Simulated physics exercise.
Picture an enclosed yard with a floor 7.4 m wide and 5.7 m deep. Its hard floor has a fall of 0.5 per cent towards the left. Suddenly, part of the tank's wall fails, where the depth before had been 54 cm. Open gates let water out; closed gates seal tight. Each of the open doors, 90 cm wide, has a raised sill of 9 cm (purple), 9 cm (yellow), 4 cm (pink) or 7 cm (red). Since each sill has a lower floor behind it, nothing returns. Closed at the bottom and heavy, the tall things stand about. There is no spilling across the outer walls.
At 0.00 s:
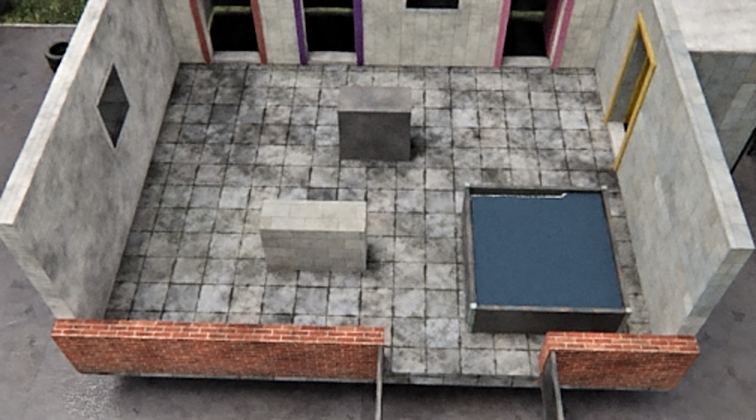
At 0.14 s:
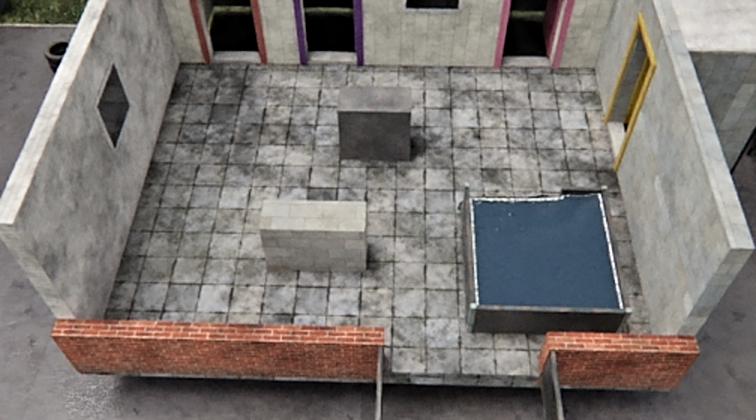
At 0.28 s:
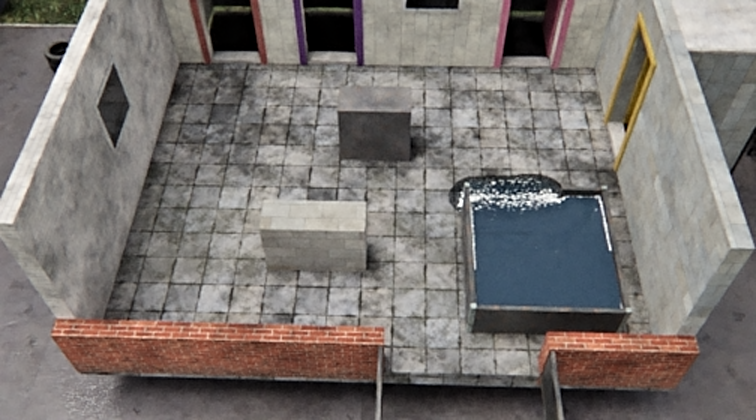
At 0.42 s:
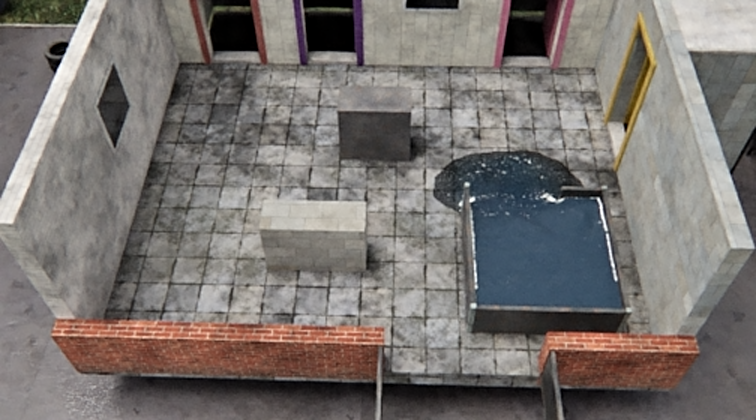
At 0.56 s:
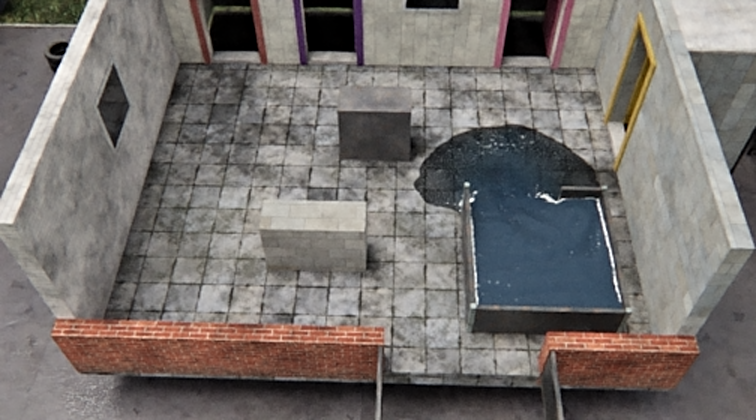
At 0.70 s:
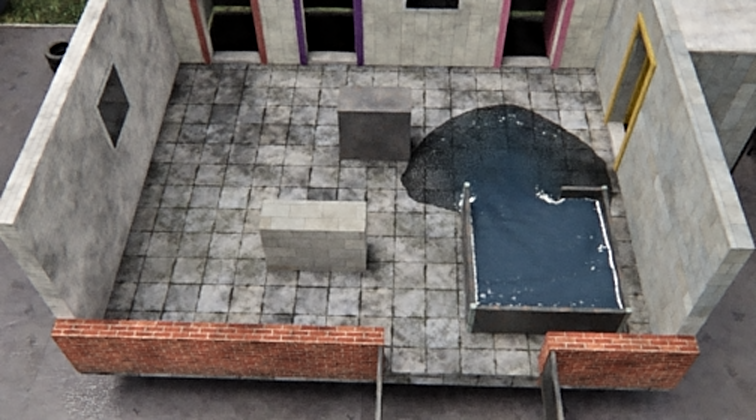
At first, dark blue water sits still in a square tank at the right of a walled, stone-tiled yard. Then water breaks out over the tank's far side, foaming white, and spreads across the tiles in a widening dark fan that reaches the grey block near the middle.
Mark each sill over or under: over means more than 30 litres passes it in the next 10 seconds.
Purple door - under; yellow door - under; pink door - over; red door - under.
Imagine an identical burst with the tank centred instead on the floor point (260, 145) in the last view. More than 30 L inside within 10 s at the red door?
So the red door tops the limit.
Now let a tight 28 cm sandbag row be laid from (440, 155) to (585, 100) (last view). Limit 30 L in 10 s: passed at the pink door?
Against that limit: Pink not over.
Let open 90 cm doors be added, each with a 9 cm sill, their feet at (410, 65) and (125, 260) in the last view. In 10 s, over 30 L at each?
Exceeded, within it.
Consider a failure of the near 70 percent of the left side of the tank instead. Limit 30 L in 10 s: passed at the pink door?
So, pink door: Within bounds.
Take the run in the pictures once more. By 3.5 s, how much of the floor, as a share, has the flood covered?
40 %.
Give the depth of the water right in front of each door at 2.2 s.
Door by door, in cm: Purple reads 8, yellow reads 4, pink reads 15, red reads 0.
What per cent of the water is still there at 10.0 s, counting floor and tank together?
Near 84 in a hundred is still there.
After 1.4 s water covers 25 % of the floor and is deepest (28 cm) near (493, 206); purple door not reached, yellow door 4 cm at the sill, 0 L in, pink door 9 cm at the sill, 9 L in, red door not reached.
After 2.2 s water covers 30 % of the floor and is deepest (26 cm) near (411, 76); purple door 8 cm at the sill, 0 L in, yellow door 4 cm at the sill, 0 L in, pink door 15 cm at the sill, 73 L in, red door not reached.
After 3.5 s water covers 40 % of the floor and is deepest (18 cm) near (503, 78); purple door 9 cm at the sill, 2 L in, yellow door 5 cm at the sill, 0 L in, pink door 17 cm at the sill, 192 L in, red door 4 cm at the sill, 0 L in.
After 6.0 s water covers 60 % of the floor and is deepest (11 cm) near (177, 73); purple door 6 cm at the sill, 3 L in, yellow door 7 cm at the sill, 0 L in, pink door 10 cm at the sill, 286 L in, red door 5 cm at the sill, 0 L in.
After 10.0 s water covers 80 % of the floor and is deepest (10 cm) near (96, 347); purple door 4 cm at the sill, 3 L in, yellow door 4 cm at the sill, 0 L in, pink door 6 cm at the sill, 327 L in, red door 7 cm at the sill, 2 L in.
